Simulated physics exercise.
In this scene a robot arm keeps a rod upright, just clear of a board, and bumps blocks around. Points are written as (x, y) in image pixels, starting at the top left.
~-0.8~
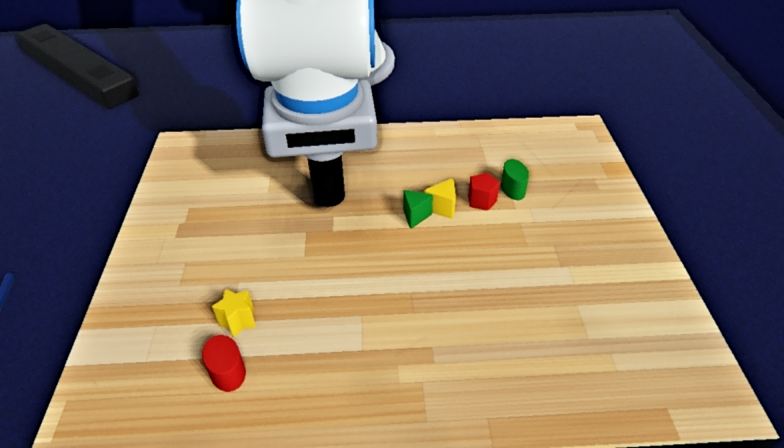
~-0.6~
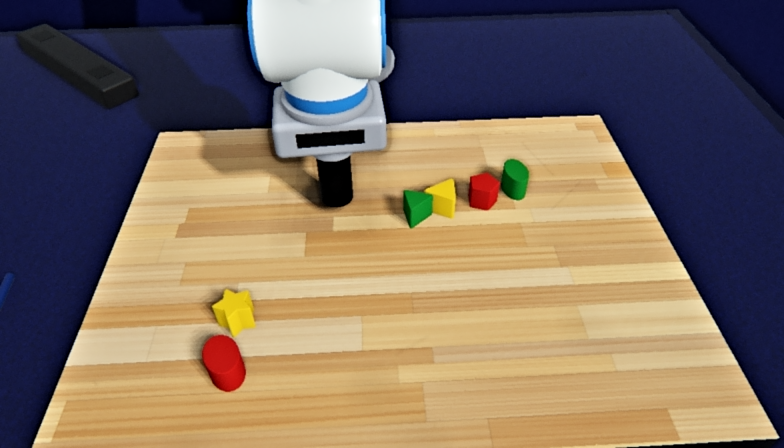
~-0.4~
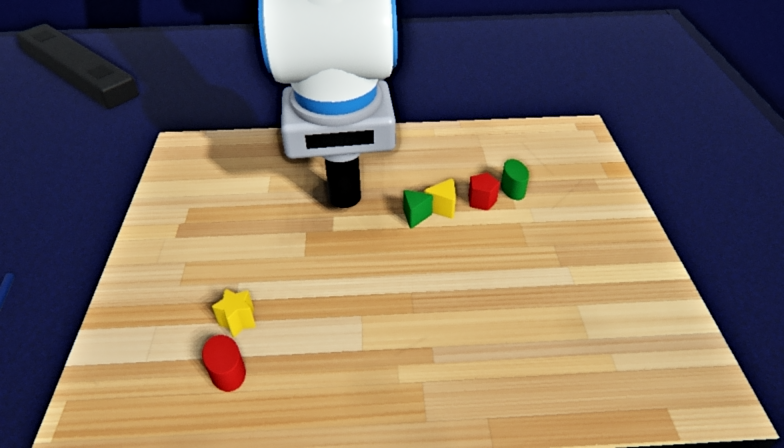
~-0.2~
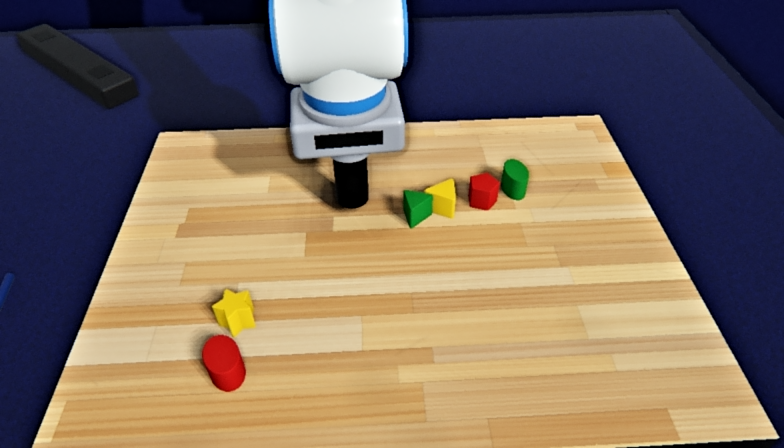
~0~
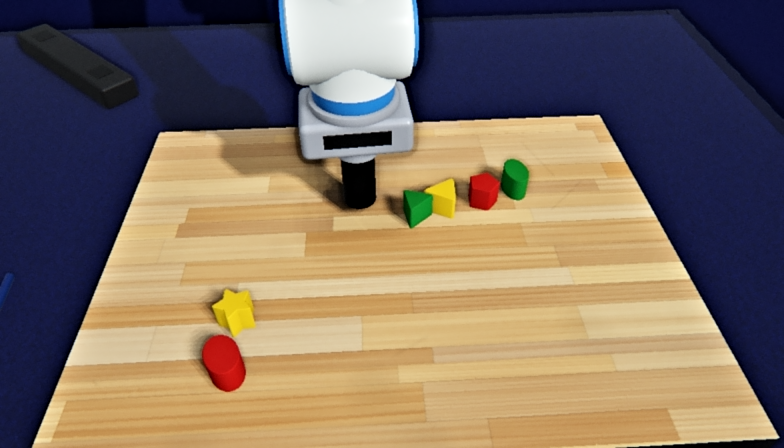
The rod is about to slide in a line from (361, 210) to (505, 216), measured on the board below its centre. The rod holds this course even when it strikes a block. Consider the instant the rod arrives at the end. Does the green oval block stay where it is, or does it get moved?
It moves.
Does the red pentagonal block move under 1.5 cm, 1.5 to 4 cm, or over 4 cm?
Moves 1.5 to 4 cm.
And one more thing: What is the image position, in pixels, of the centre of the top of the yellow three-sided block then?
The middle of its top is at (474, 177).
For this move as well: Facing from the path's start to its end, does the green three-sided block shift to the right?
The answer is yes.
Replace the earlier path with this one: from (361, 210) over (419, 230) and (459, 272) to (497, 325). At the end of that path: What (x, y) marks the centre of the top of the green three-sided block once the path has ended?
I'd guess (452, 206).
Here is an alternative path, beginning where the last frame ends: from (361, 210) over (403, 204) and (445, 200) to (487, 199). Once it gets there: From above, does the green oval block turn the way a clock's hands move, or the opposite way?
It swings round anticlockwise.
What follows on the original path. One third of the way, rod (409, 201); green three-sided block (434, 201), turned 30° clockwise; yellow three-sided block (447, 188).
Two thirds of the way, rod (459, 203); green three-sided block (480, 209), turned 75° clockwise; yellow three-sided block (470, 179); red pentagonal block (496, 179), turned 25° clockwise.
At the end, rod (507, 204); green three-sided block (498, 215), turned 105° clockwise; yellow three-sided block (474, 177), turned 15° anticlockwise; red pentagonal block (505, 176); green oval block (524, 166).
